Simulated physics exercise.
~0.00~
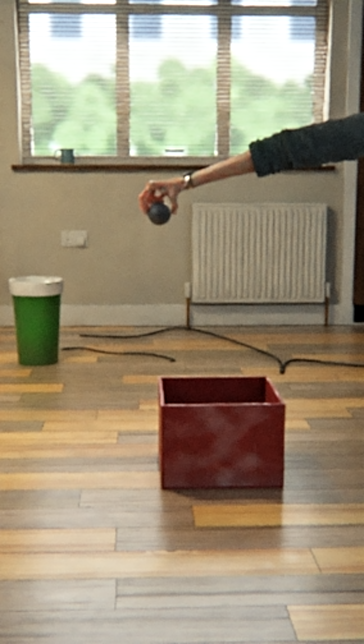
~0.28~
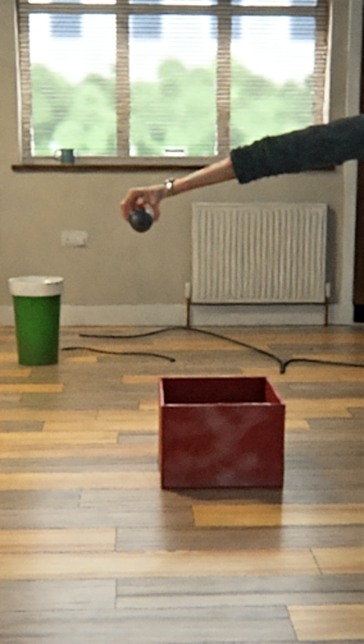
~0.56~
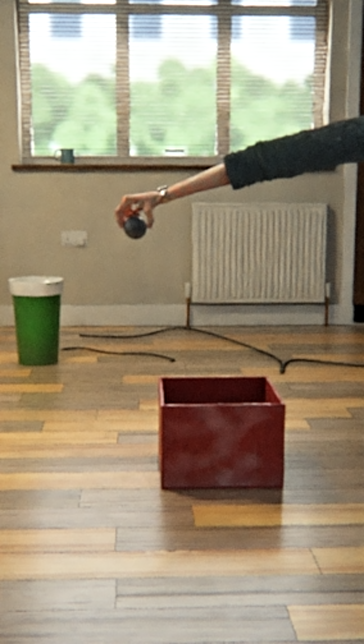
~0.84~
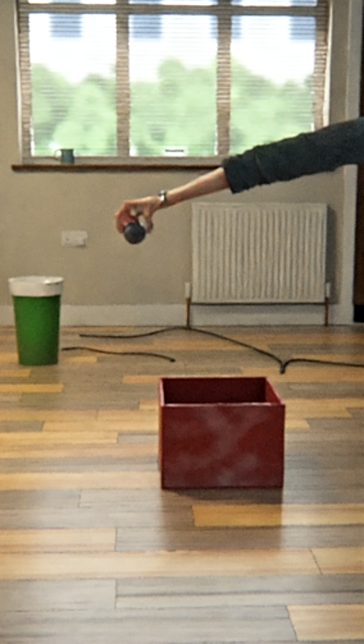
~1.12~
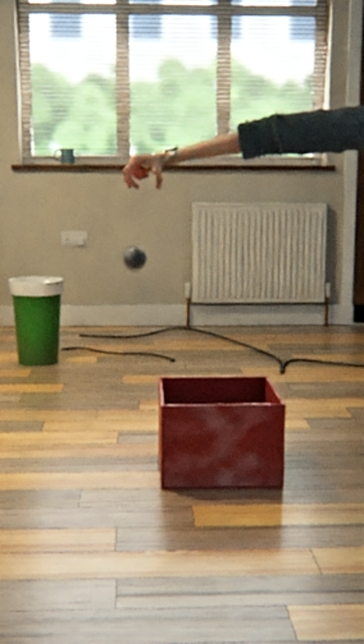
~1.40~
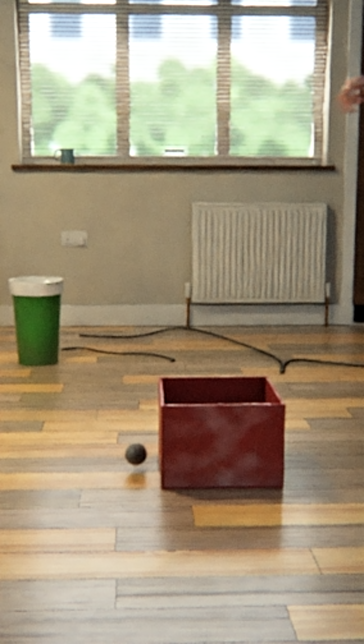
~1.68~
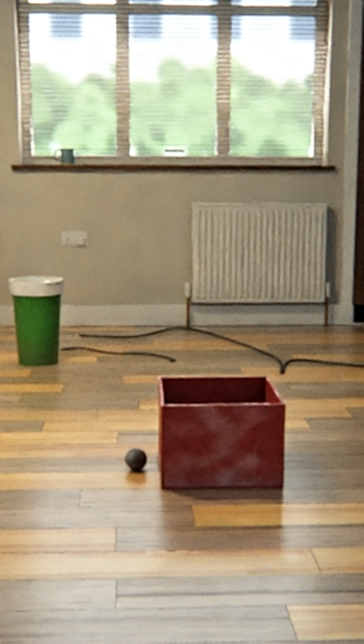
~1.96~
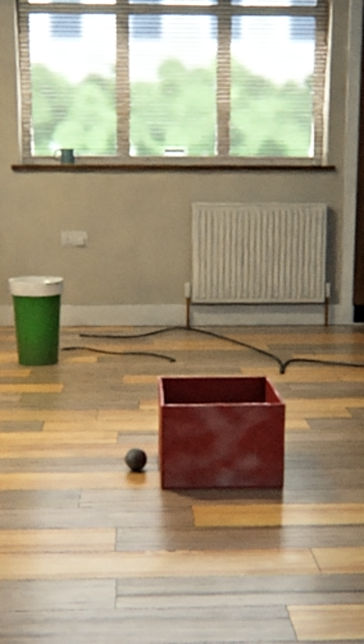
In a room, a hand drops a grey ball, which lands beside the red box.
